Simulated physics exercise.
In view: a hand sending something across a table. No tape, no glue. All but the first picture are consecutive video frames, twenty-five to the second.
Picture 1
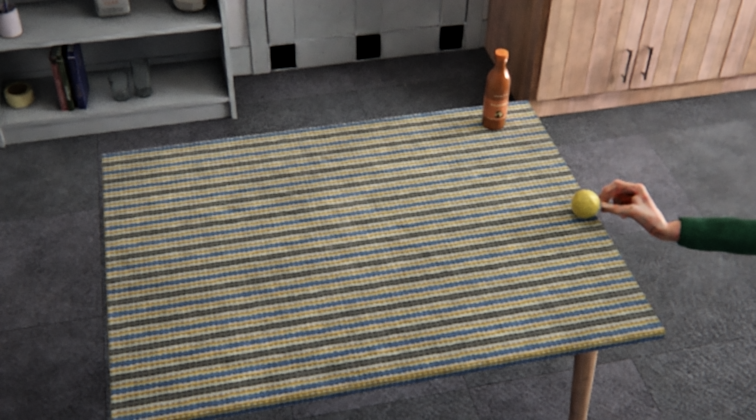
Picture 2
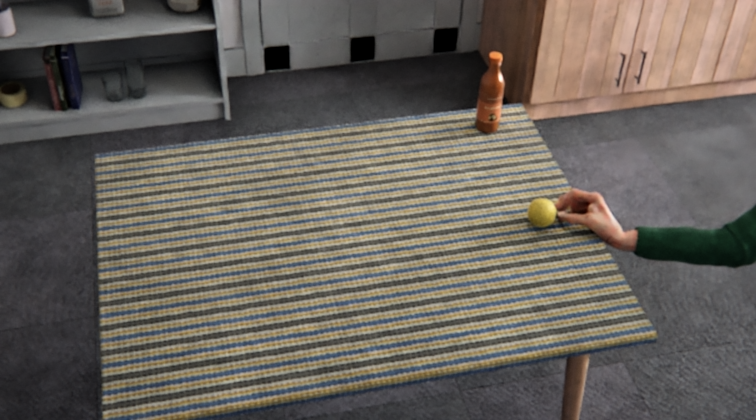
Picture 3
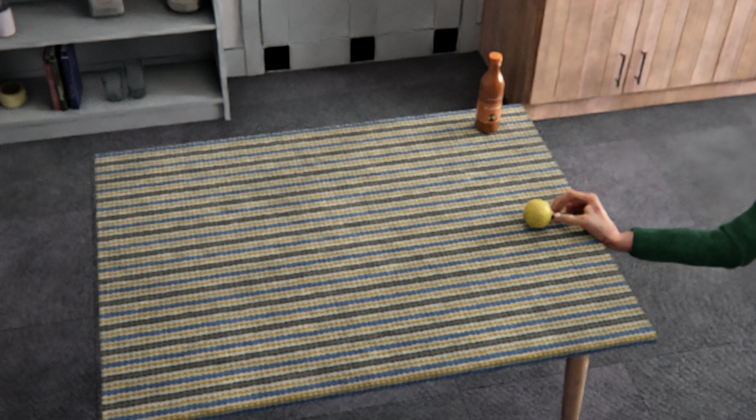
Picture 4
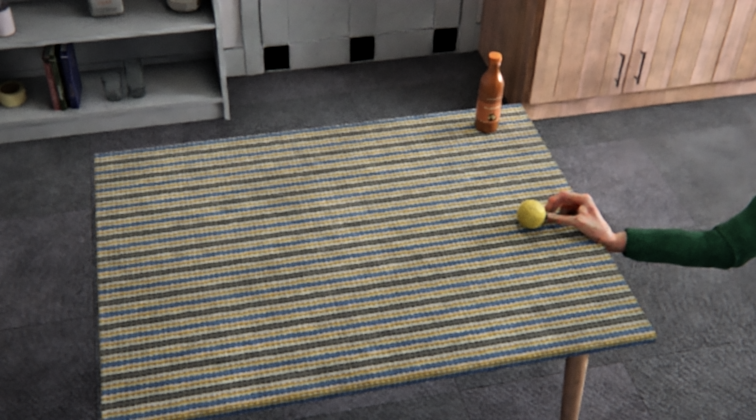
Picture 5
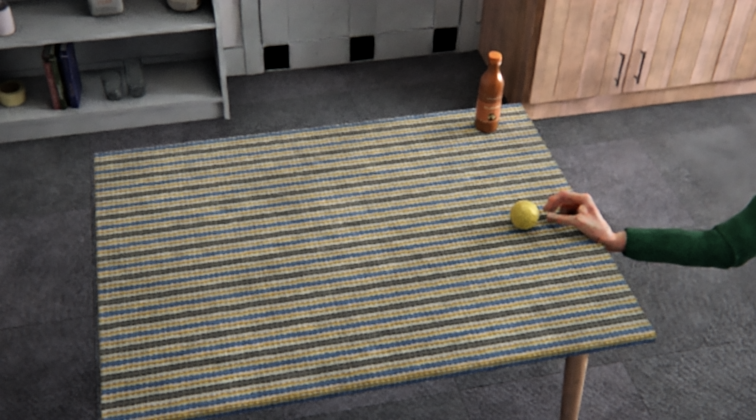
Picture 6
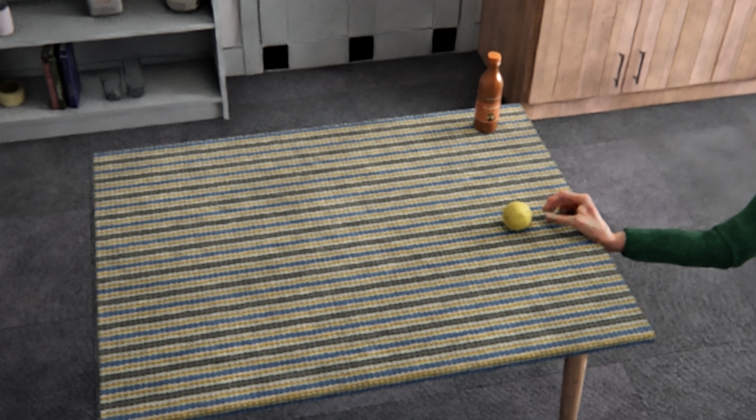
The clip opens on a striped table with an orange bottle near the far corner, as a hand in a green sleeve holds a yellow lemon near the right edge. The hand moves the lemon a little to the left, then lets go, and the lemon rolls slowly leftward, slightly away from the fingers.
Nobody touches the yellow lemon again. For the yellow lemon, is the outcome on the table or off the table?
The yellow lemon stays on the table.
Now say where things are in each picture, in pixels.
Under the hand; yellow lemon (585, 204), in the first picture.
Under the hand; yellow lemon (542, 213), in the second picture.
Under the hand; yellow lemon (538, 214), in the third picture.
Yellow lemon (531, 214), in the fourth picture.
Yellow lemon (525, 215) rolled a little, in the fifth picture.
Yellow lemon (517, 216) rolled a little, in the sixth picture.
Then, 0.10 s after the last picture, yellow lemon rolled about its own width near (502, 218).
Then, 0.30 s after the last picture, yellow lemon rolled well along near (476, 222).
Then, 0.50 s after the last picture, yellow lemon rolled well along near (456, 225).
Then, 0.80 s after the last picture, yellow lemon rolled well along near (435, 228).
At rest, moved from the start, yellow lemon. Seen from the same camera at the end, yellow lemon near (427, 229).
